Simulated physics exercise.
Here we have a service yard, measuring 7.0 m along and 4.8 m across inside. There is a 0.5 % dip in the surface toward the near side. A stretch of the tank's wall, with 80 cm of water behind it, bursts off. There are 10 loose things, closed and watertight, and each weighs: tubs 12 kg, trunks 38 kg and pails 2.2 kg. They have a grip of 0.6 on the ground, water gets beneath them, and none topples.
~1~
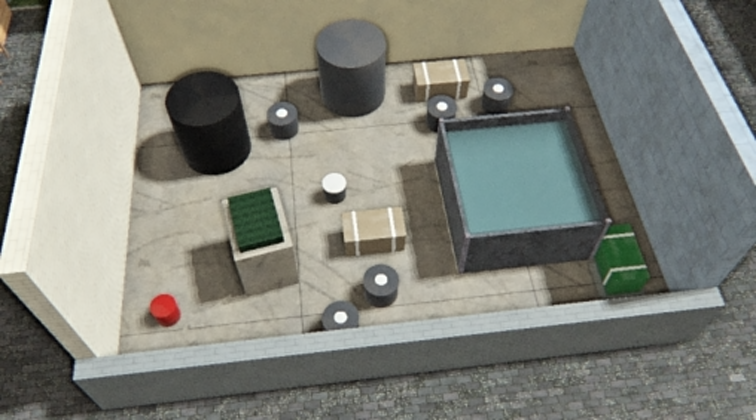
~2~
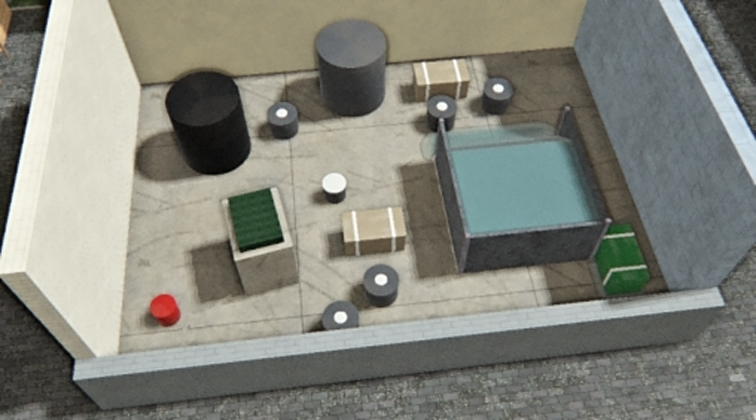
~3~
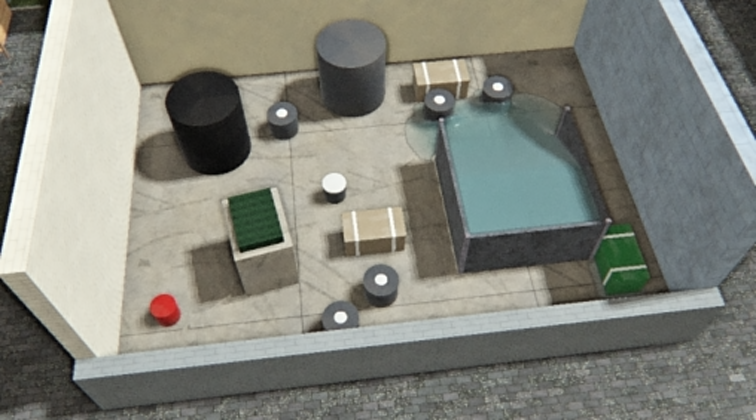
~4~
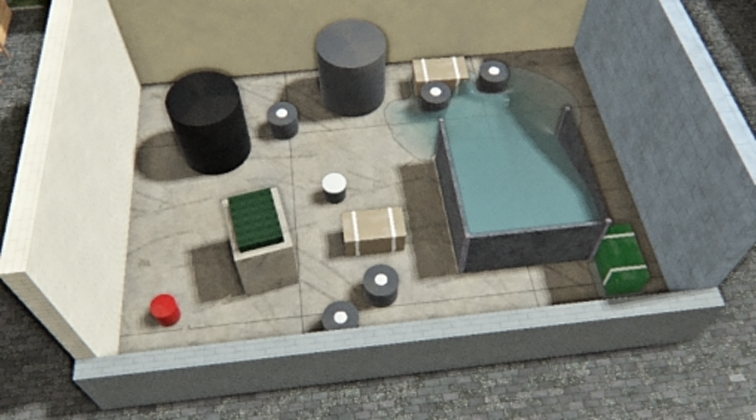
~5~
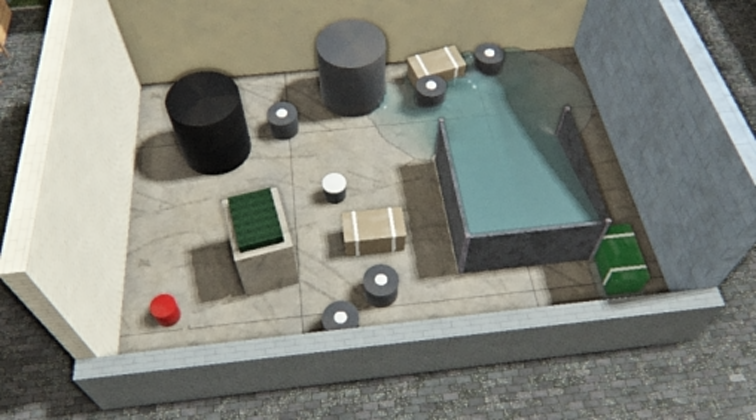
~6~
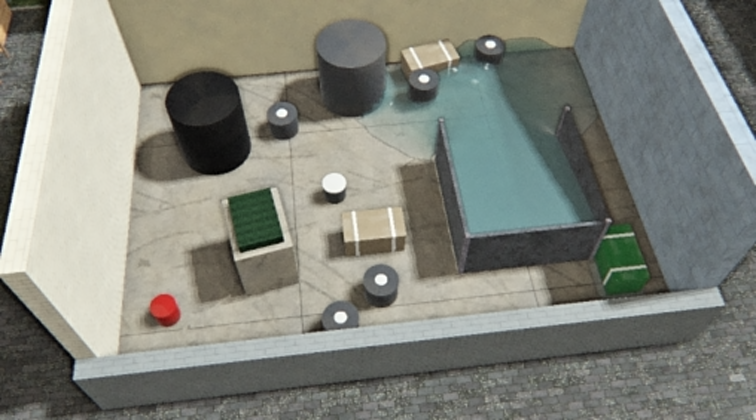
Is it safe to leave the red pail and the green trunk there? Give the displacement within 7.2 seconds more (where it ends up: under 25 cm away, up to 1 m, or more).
In short: Red pail carried a long way, green trunk carried a long way.
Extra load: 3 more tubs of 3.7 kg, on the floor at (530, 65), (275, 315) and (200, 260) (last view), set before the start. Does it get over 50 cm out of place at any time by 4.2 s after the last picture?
Lab note - in order: Above threshold / below threshold / below threshold.
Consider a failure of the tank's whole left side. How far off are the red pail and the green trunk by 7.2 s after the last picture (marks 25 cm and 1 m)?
In that case the red pail travels far, the green trunk holds its place.
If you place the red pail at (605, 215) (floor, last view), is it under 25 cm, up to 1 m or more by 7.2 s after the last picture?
As it turns out, it is swept away.
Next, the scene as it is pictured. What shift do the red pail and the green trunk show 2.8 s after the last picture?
Roughly 0 and 30 cm.
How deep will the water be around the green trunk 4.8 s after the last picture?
I'd say around 11 cm.
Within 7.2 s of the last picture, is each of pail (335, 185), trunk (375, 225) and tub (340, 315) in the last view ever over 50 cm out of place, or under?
Item by item, they came out above the mark, below the mark and above the mark.
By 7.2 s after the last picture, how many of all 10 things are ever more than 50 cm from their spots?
8.
Then, 0.9 s after the last picture the red pail is near (163, 305), 0.0 m from its start, aground; the green trunk is near (623, 252), 0.0 m from its start, aground; 3 afloat.
Then, 2.8 s after the last picture the red pail is near (163, 305), 0.0 m from its start, aground; the green trunk is near (637, 268), 0.3 m from its start, afloat; 2 afloat.
Then, 4.8 s after the last picture the red pail is near (170, 309), 0.1 m from its start, afloat; the green trunk is near (447, 286), 2.3 m from its start, afloat; 8 afloat.
Then, 7.2 s after the last picture the red pail is near (178, 201), 1.5 m from its start, afloat; the green trunk is near (228, 329), 5.0 m from its start, afloat; 7 afloat.
